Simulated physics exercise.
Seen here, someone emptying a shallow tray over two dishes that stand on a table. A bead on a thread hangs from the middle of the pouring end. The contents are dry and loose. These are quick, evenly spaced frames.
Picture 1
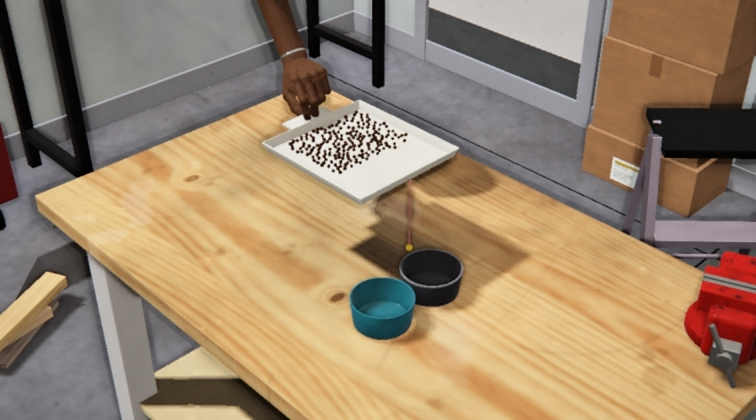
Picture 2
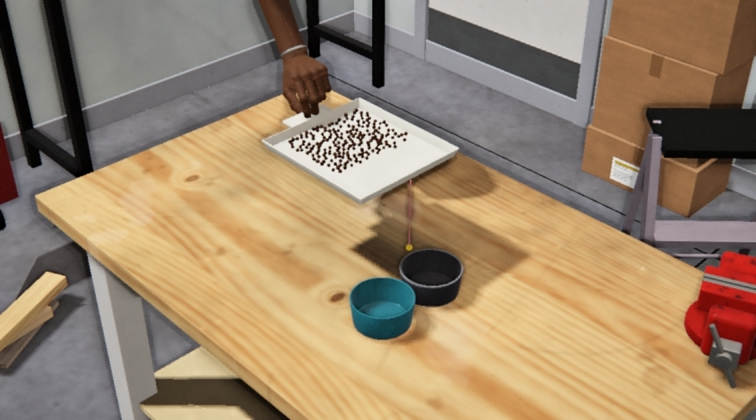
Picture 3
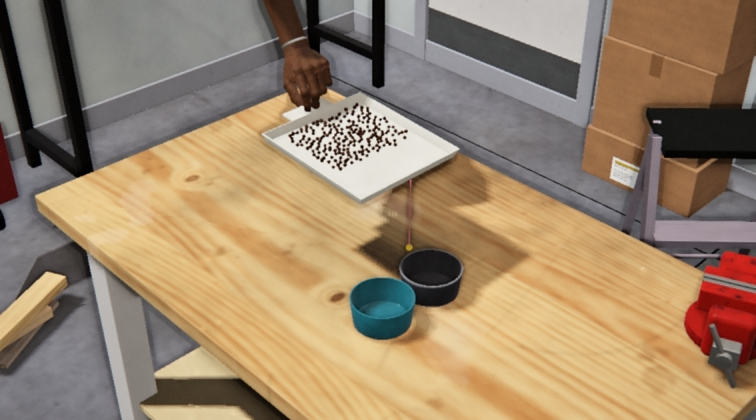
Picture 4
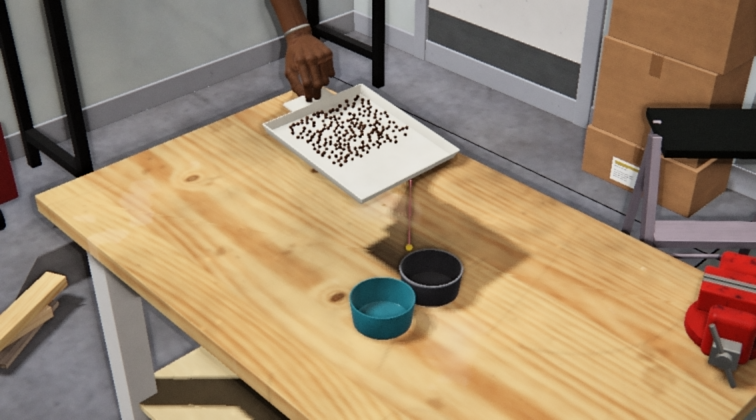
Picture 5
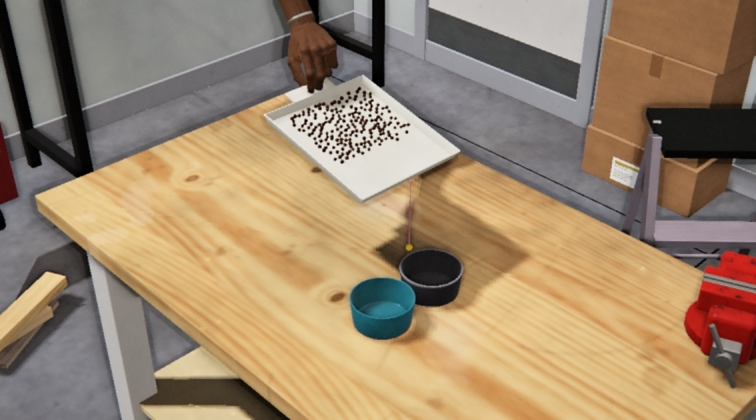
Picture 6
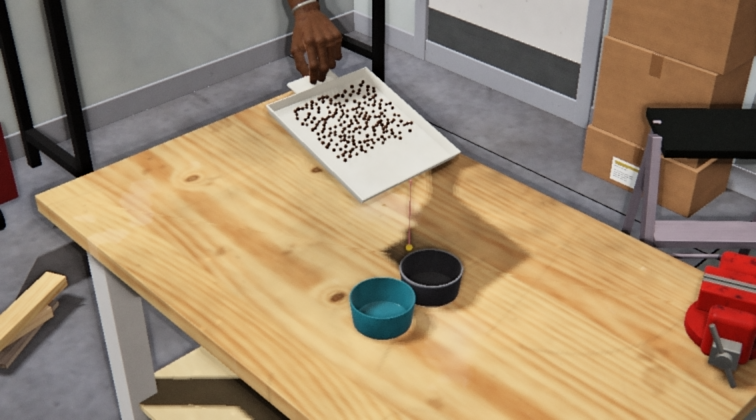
A white tray scattered with small dark brown berries is held by a hand at its far end above a pale wooden table, seen from above in a grey-floored workshop. A teal dish and a black dish stand below, with a yellow bead hanging on a thread, cardboard boxes and a red vise at right. The hand gradually raises the far end, tilting the tray toward the dishes, while the camera stays still.
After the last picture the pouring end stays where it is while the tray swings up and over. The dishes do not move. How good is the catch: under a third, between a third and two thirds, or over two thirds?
They take between a third and two thirds between them.
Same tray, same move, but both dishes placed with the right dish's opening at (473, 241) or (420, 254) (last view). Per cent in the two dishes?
Roughly 90 per cent, and 40 per cent.
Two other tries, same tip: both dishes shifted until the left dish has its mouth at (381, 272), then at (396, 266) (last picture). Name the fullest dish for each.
The first try: The right one. The second: The right-hand dish.
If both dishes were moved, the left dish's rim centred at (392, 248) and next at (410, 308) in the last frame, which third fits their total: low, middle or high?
At the first place under a third, at the second under a third.
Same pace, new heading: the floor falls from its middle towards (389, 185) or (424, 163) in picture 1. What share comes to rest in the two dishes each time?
Near 90 % and 0 %.
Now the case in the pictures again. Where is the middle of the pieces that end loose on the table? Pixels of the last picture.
Roughly at (487, 283).
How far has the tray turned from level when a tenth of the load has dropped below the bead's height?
At about 60°.
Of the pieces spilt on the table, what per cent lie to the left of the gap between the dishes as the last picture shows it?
Near 10 %.
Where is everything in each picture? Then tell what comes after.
In the first picture, corners of the pouring end near (361, 196) and (454, 148), level; middle of the load near (345, 142), allspice berries; left dish near (405, 322); right dish near (454, 291); bead on its thread near (409, 247).
In the second picture, corners of the pouring end near (361, 196) and (454, 148), level; middle of the load near (345, 141).
In the third picture, corners of the pouring end near (361, 196) and (454, 148), tipped barely, level across its low end; middle of the load near (346, 137).
In the fourth picture, corners of the pouring end near (362, 196) and (455, 149), tipped a little, level across its low end; middle of the load near (346, 131).
In the fifth picture, corners of the pouring end near (363, 196) and (455, 150), tipped a little, level across its low end; middle of the load near (348, 125).
In the sixth picture, corners of the pouring end near (363, 196) and (456, 151), tipped clearly, level across its low end; middle of the load near (351, 121), near a quarter on the move; left dish near (405, 322); right dish near (454, 291).
Shortly afterwards, tray tipped steeply; near two thirds on the tray; only a few in the left dish; a little in the right dish; a little outside both; near a quarter in the air.
Next, tray tipped past a quarter turn; only a few on the tray; only a few in the left dish; near a third in the right dish; near a third outside both; near a third in the air.
Some moments later, tray tipped past a quarter turn; a little in the left dish; near half in the right dish; near half outside both.
In the end, tray tipped past a quarter turn; a little in the left dish; near half in the right dish; near half outside both.
